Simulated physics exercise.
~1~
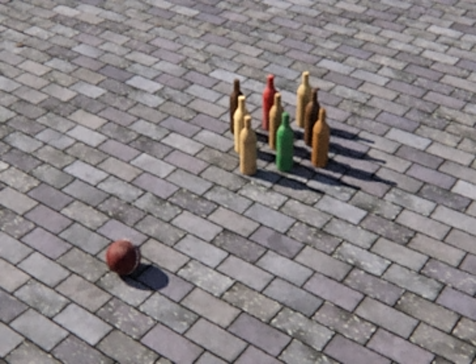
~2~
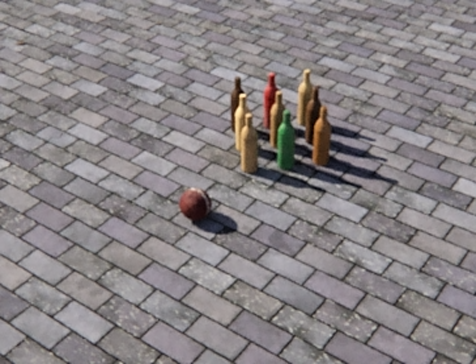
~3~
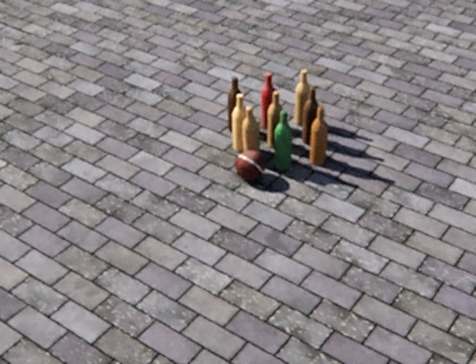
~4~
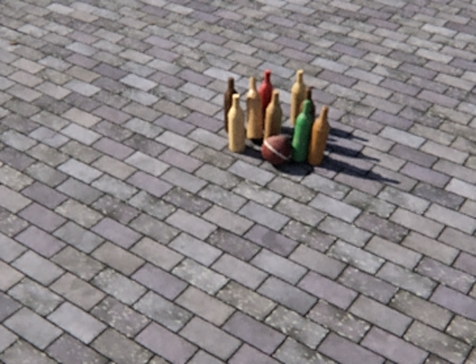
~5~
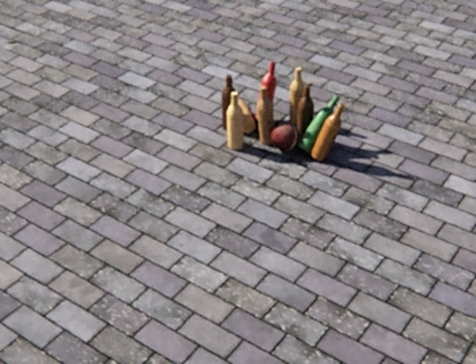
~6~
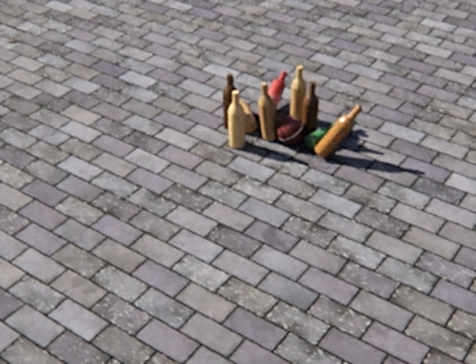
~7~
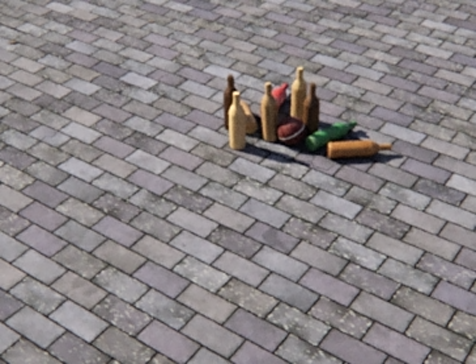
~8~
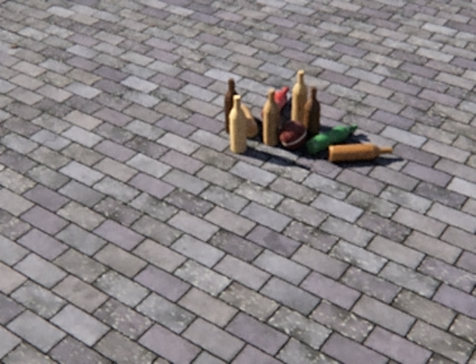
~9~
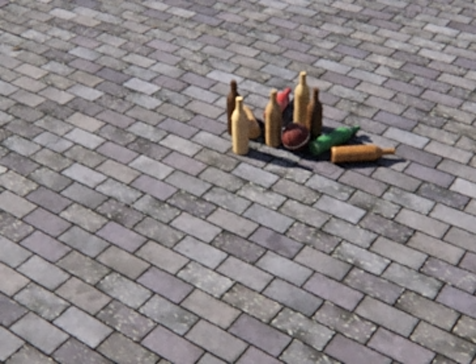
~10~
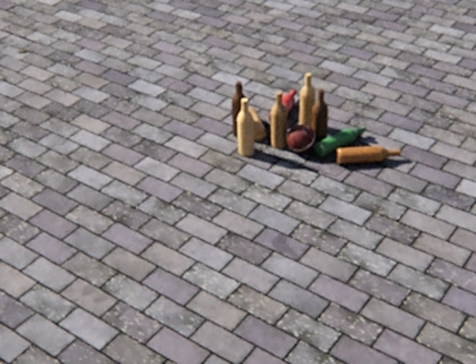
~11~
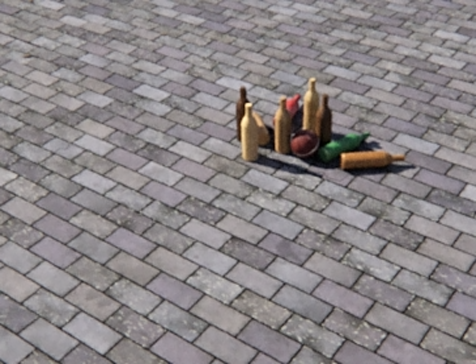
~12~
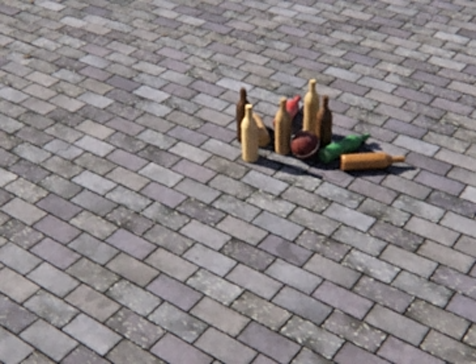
The clip opens on a grey brick pavement, where nine bottle-shaped wooden skittles stand in a tight diamond while a dark red ball rolls toward them from the lower left. The ball reaches the front of the group and pushes in among the skittles, jostling the nearest ones. The green skittle and the orange one beside it tip to the right, while the red one leans over behind. The green and orange skittles drop onto the bricks as the ball slows among the pieces. It ends at rest in the cluster, with four skittles down and five still upright.
